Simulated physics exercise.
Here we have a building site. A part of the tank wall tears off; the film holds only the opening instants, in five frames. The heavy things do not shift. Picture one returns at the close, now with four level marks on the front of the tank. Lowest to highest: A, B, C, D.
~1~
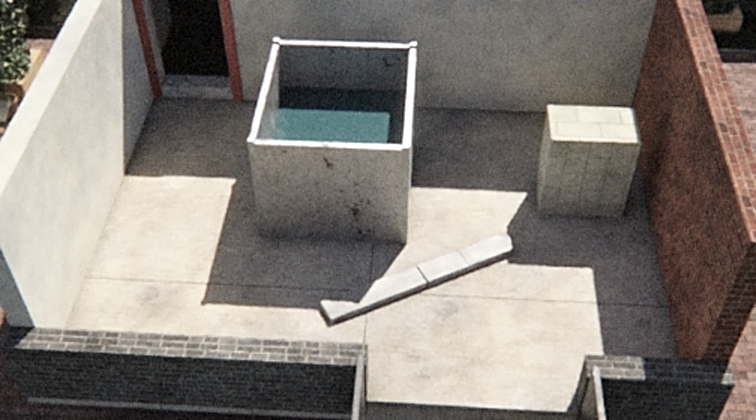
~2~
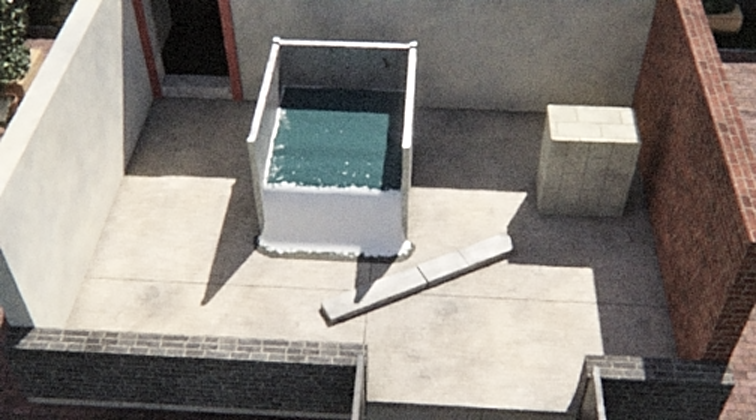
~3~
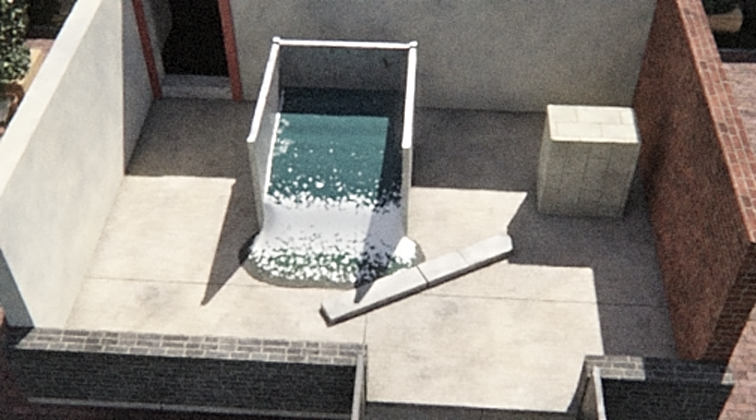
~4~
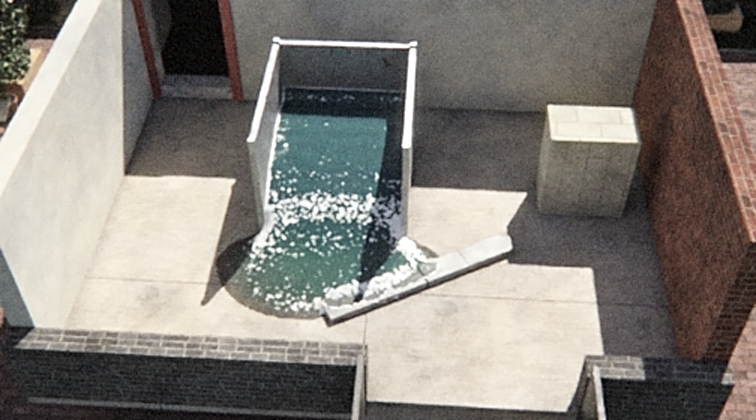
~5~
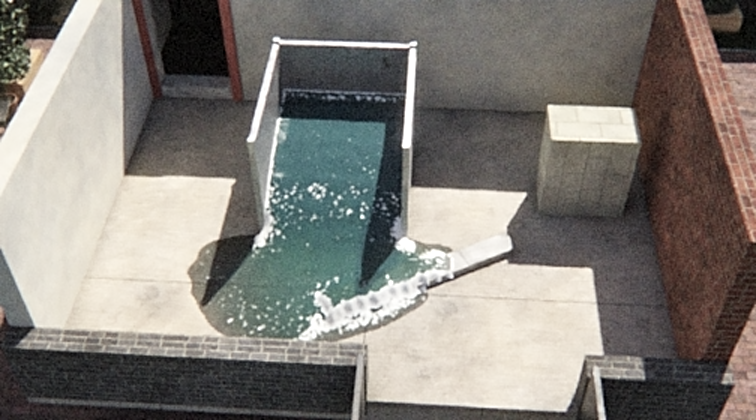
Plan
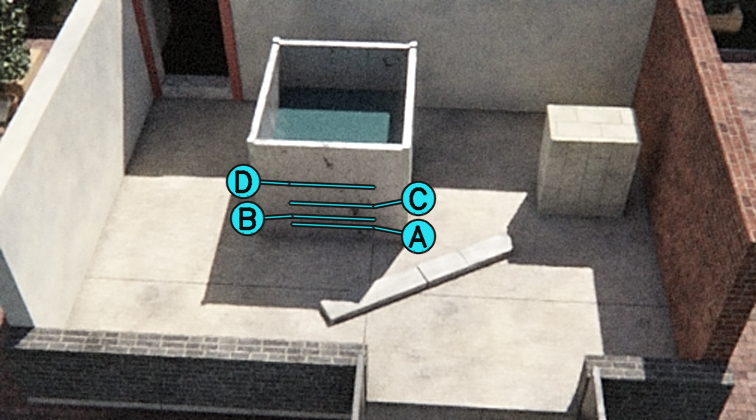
At first, teal water sits still inside a concrete tank in a walled yard, with a low slanted curb and a pale block nearby. Then the tank's front is gone and the water pours out in white foam, spreading across the paving, reaching the curb and washing along and over it.
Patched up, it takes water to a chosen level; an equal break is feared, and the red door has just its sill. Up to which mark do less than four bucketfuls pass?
That is line D.
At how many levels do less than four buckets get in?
All four.
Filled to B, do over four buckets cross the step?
No.
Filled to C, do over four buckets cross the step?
No, not at all.
On the marked copy, A at (333, 225); B at (332, 217); C at (332, 204); D at (331, 185); from the bottom up A, B, C, D.
With A, nothing gets over.
With B, nothing gets over.
With C, nothing gets over.
With D, a bucket or two gets in.
